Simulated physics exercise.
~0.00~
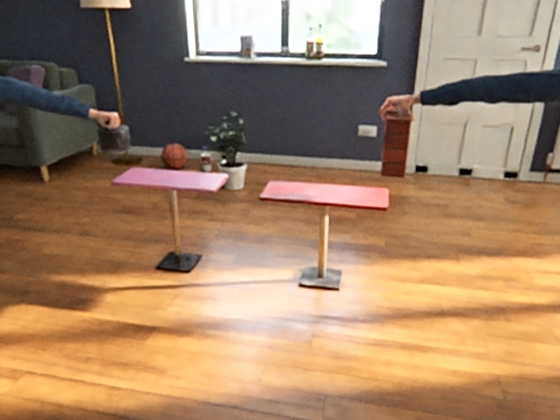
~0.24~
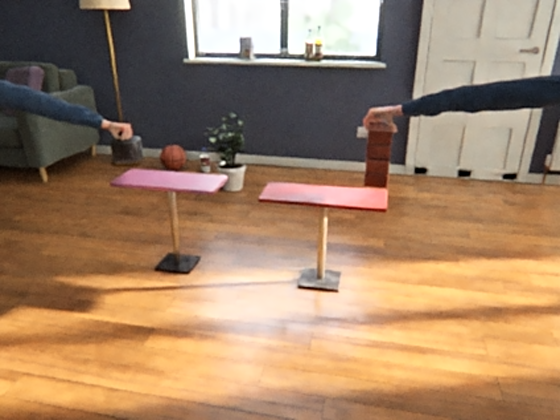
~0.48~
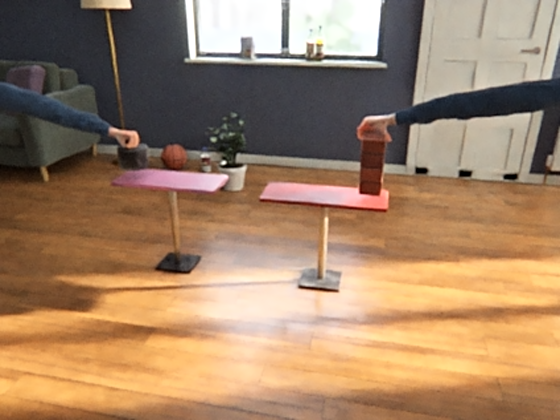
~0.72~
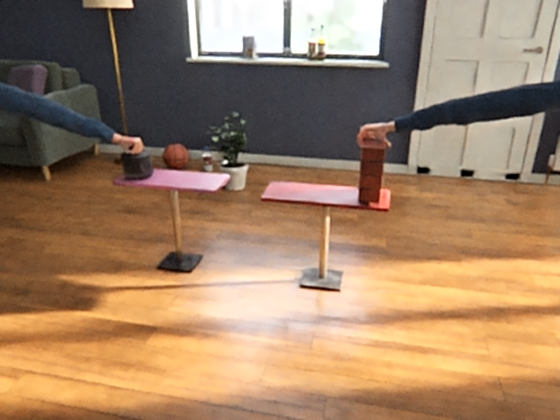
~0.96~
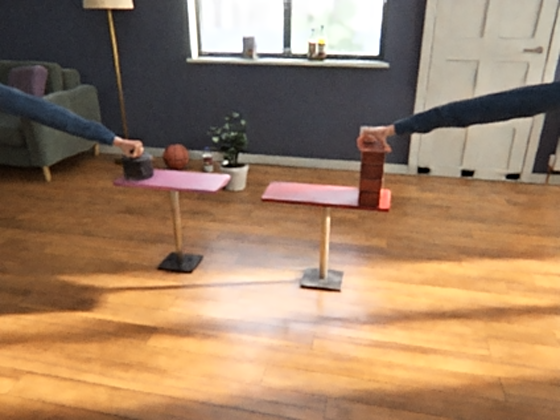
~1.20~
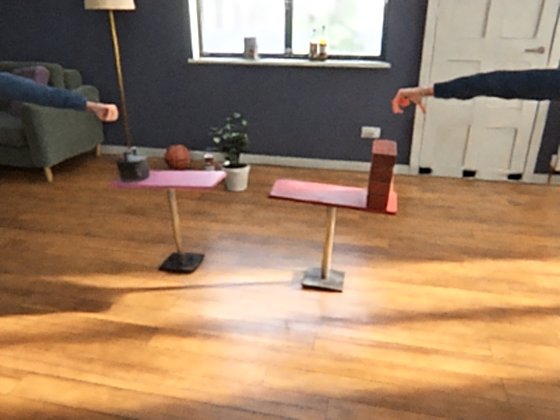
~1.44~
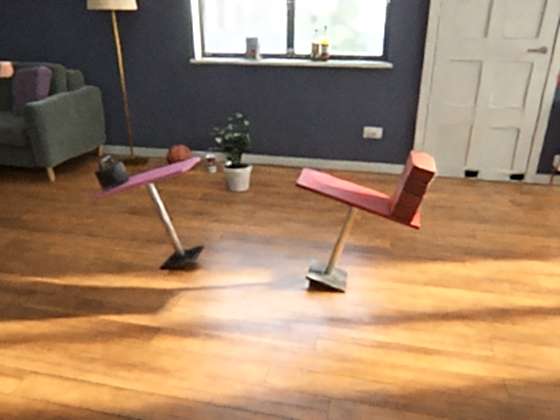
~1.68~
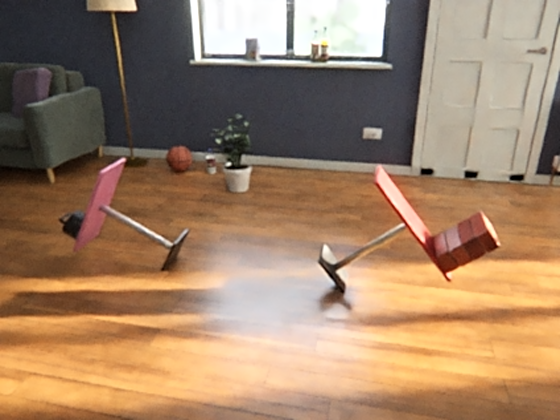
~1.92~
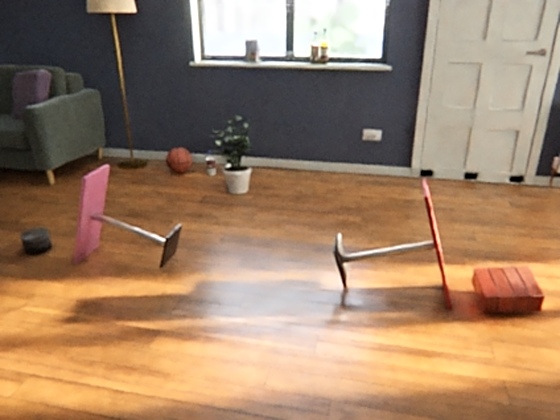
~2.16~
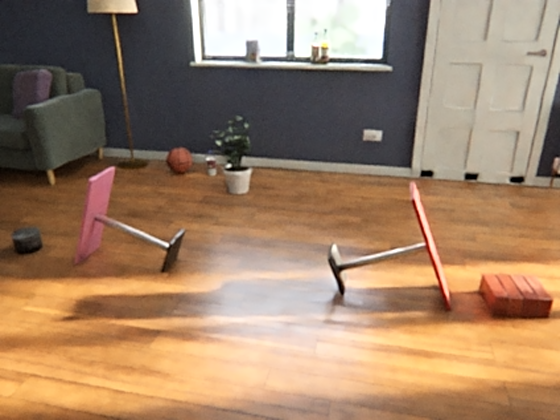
Two small pedestal tables toppling outward after hands set a dark object and stacked red bricks on their outer ends.
